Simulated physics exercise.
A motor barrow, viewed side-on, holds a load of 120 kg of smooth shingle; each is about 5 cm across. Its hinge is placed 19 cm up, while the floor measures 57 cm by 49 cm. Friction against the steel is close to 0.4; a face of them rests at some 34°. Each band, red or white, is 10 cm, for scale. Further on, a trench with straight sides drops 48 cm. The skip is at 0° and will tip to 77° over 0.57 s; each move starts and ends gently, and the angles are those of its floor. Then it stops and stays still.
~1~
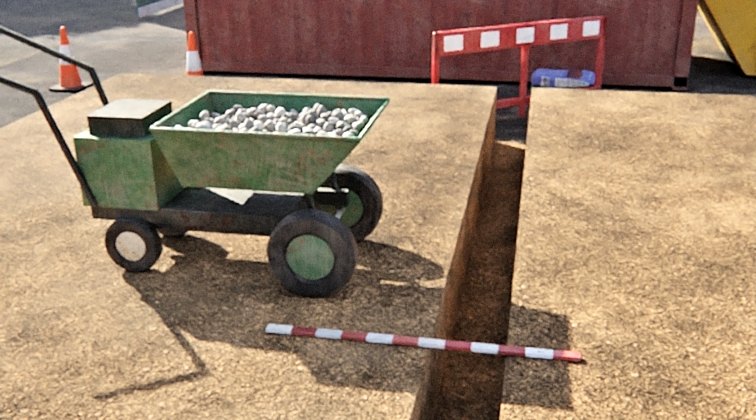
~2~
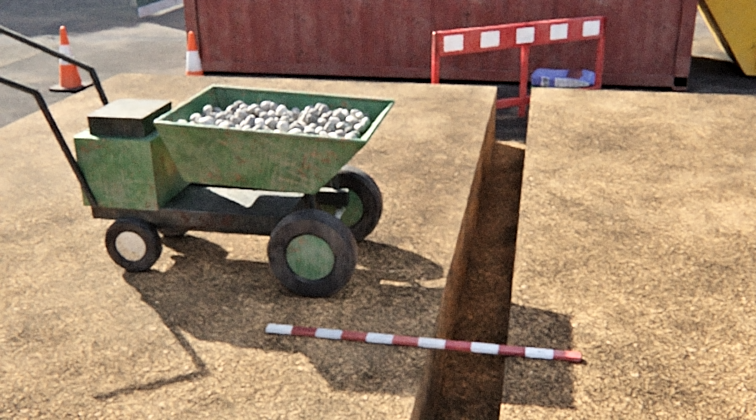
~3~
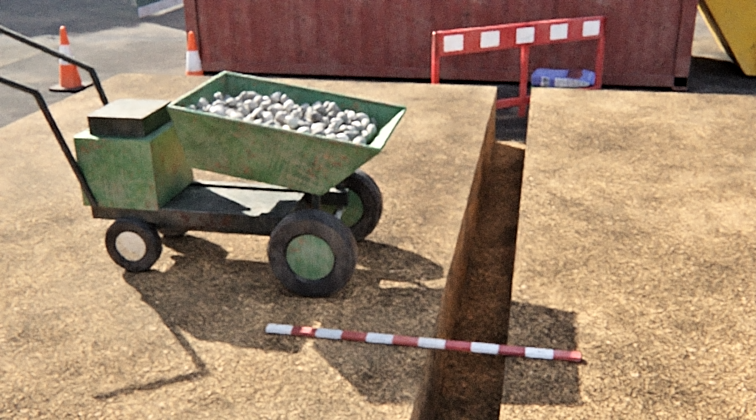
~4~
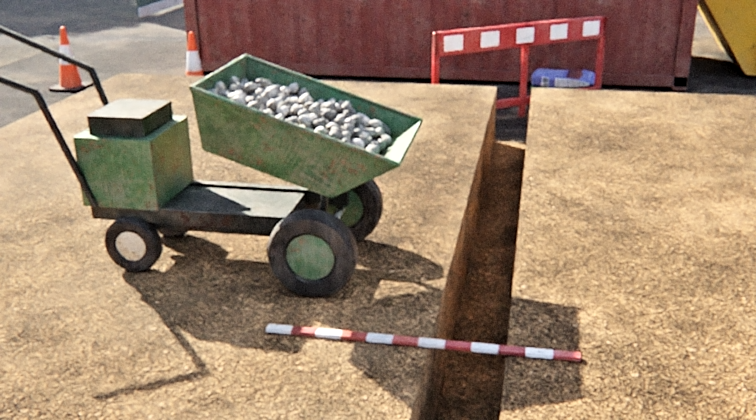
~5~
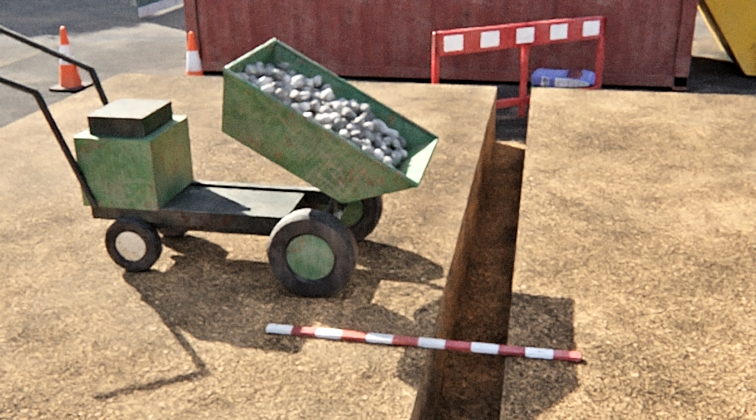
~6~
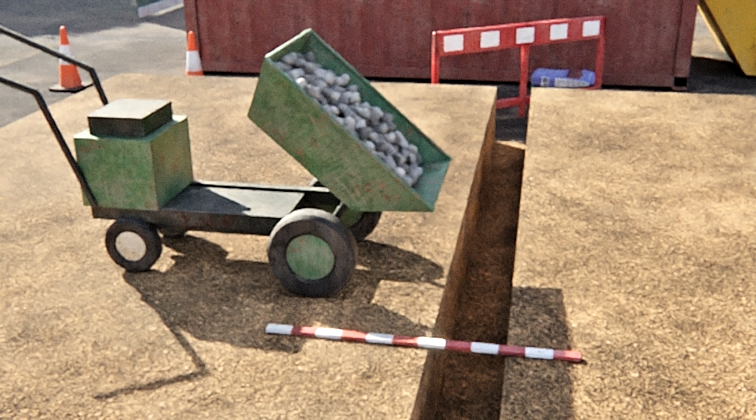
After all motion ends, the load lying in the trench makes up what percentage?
It makes up about 63 per cent.
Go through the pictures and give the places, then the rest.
In the first frame, the skip is at 0°, its lip at (361, 140); the top of the load is at (292, 116).
In the second frame, the skip is at 2°, its lip at (366, 142); the top of the load is at (266, 114).
In the third frame, lip at (380, 151), floor tilted 9°, highest stones at (247, 101).
In the fourth frame, the skip is at 18°, its lip at (399, 165); the top of the load is at (246, 88).
In the fifth frame, lip at (418, 186), floor tilted 29°, highest stones at (270, 72).
In the sixth frame, the skip is at 42°, its lip at (433, 211); the top of the load is at (301, 62).
Then, 0.1 s after the last picture the floor is at 65°, 100 % in the skip; the foremost stones are at (446, 229).
Then, 0.4 s after the last picture the floor is at 77°, 49 % in the skip, 41 % in the trench, 10 % past the trench; the foremost stones are at (538, 273).
Then, 0.7 s after the last picture the floor is at 77°, 1 % in the skip, 62 % in the trench, 37 % past the trench; the foremost stones are past the picture's edge.
Then, 2.7 s after the last picture the floor is at 77°, 0 % in the skip, 63 % in the trench, 37 % past the trench; the foremost stones are past the picture's edge.
